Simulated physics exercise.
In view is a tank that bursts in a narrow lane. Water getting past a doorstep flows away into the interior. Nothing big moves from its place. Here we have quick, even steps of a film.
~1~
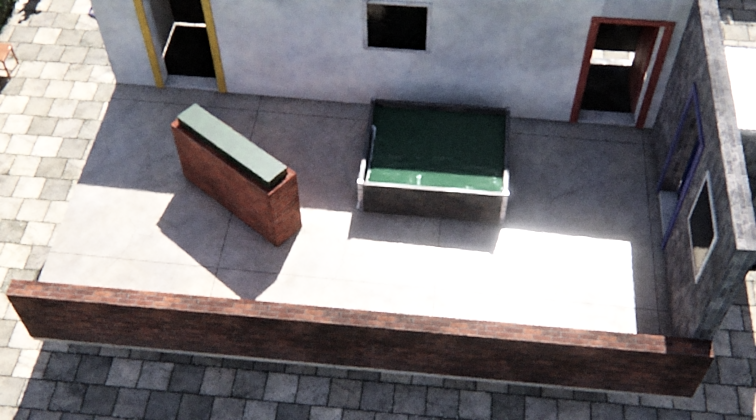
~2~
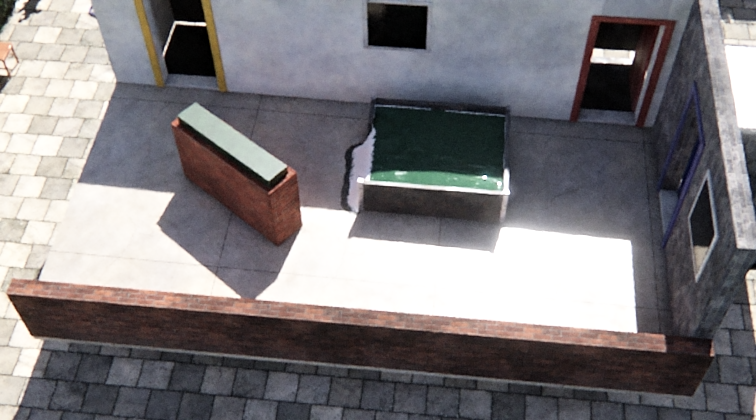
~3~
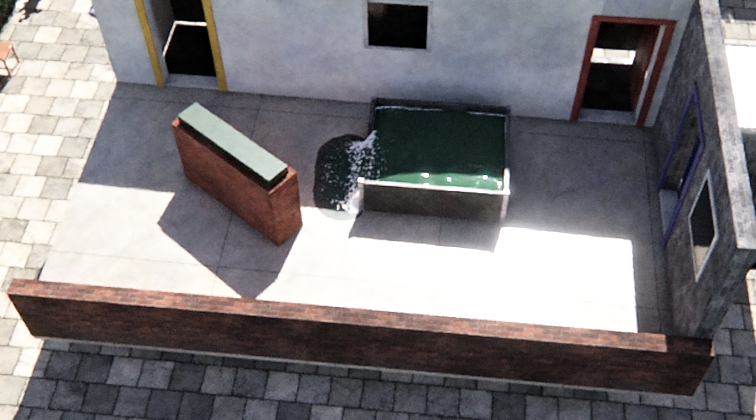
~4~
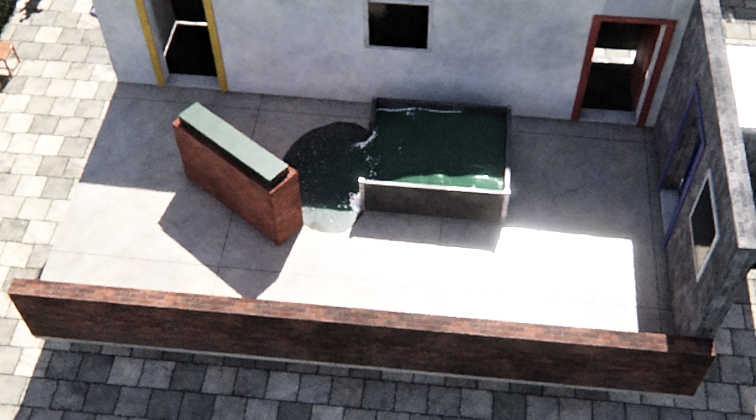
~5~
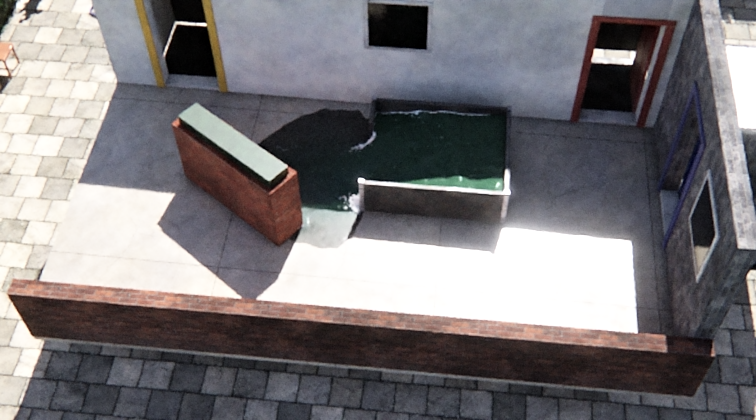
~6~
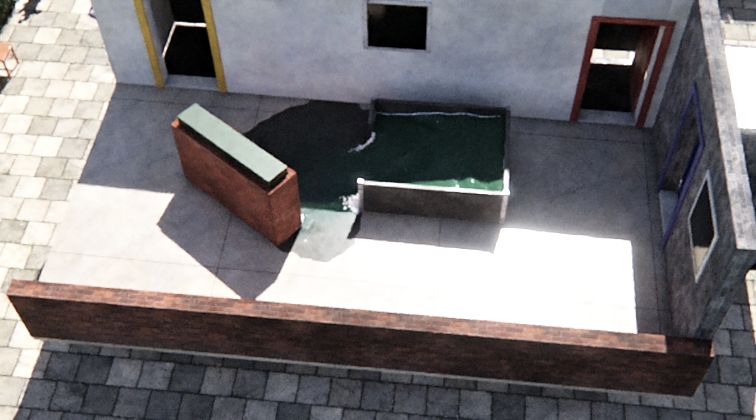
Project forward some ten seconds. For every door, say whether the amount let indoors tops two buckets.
The blue door stays at two buckets or less; the yellow door tops two buckets; the red door stays at two buckets or less.
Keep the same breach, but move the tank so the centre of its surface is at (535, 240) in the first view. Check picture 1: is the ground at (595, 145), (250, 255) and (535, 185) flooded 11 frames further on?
Result: Spared; inundated; spared.
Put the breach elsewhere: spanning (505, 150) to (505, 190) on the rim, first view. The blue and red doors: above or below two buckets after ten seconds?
The blue door tops the limit and the red door tops the limit.
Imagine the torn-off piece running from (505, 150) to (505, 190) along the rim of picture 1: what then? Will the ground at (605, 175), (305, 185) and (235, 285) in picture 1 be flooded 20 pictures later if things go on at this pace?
First soaked through, second kept bare, third kept bare.
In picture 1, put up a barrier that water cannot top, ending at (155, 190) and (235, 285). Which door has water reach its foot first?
I say the door marked yellow.
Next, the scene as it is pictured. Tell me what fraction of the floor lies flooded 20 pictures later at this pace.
I reckon around 35 %.
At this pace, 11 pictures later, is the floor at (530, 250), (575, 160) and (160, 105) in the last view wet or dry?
Same order as asked: Dry as before; dry as before; drenched.
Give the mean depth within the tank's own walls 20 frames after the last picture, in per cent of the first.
Estimate: Around 36 per cent.
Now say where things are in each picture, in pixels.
Still water in the water tank at (436, 149), in the first picture.
The front is at (362, 147), out from the gap at (368, 170), in the second picture.
Water pours out at (368, 172) and has run to (326, 150), in the third picture.
Water pours out at (369, 172) and has run to (289, 158), in the fourth picture.
The front is at a hidden place, out from the gap at (369, 173), in the fifth picture.
Water pours out at (368, 173) and has run to a hidden place, in the sixth picture.
A moment on, water covers 20 % of the floor; the blue door not reached, the yellow door not reached, the red door not reached.
Next, water covers 30 % of the floor; the blue door not reached, the yellow door under two buckets in, the red door not reached.
Then, water covers 35 % of the floor; the blue door not reached, the yellow door far over two buckets in, the red door not reached.
Later, water covers 55 % of the floor; the blue door not reached, the yellow door far over two buckets in, the red door wet at the sill, nothing in.
In the end, water covers 75 % of the floor; the blue door wet at the sill, nothing in, the yellow door far over two buckets in, the red door wet at the sill, nothing in.
